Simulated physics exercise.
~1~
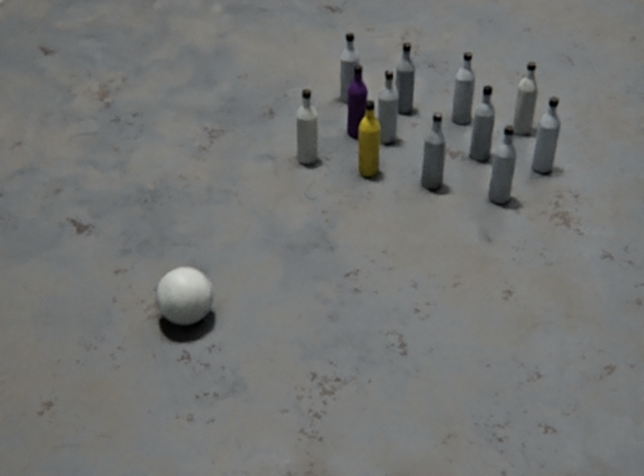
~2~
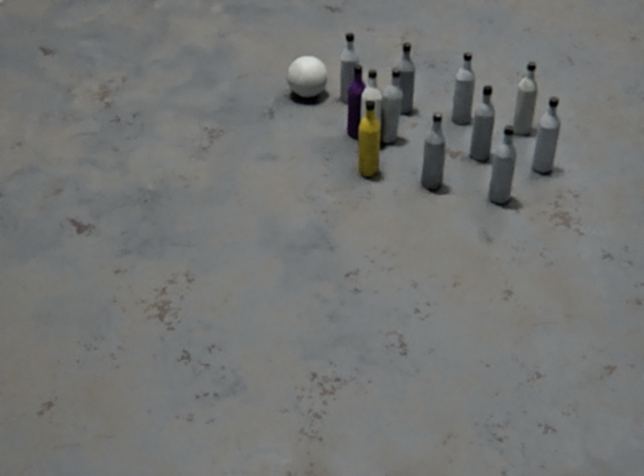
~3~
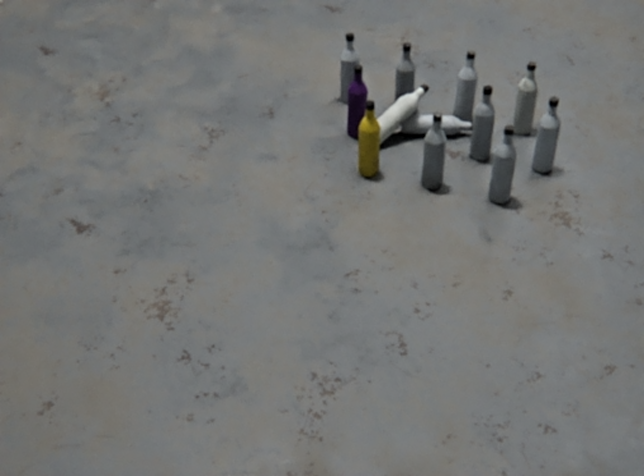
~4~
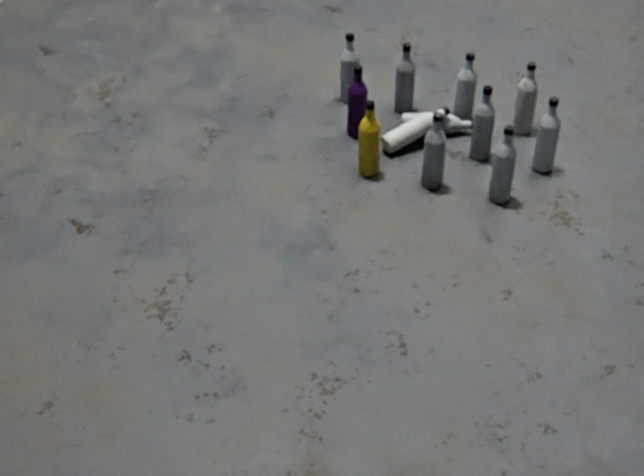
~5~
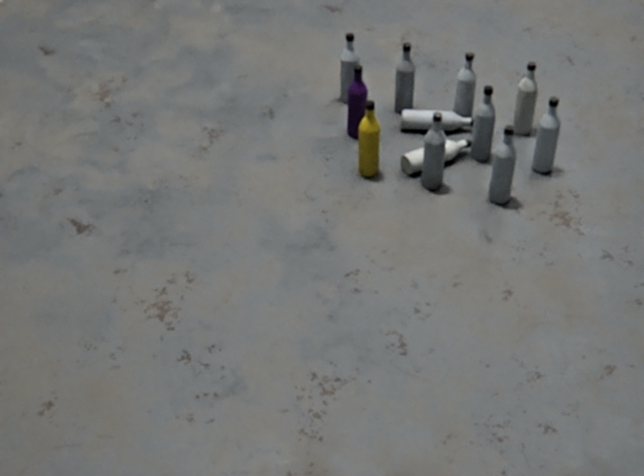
A white ball rolled up and to the right across a grey floor toward a cluster of capped bottles and went out of sight, while two pale bottles toppled and ended up lying among the others, with the purple and yellow ones still standing.
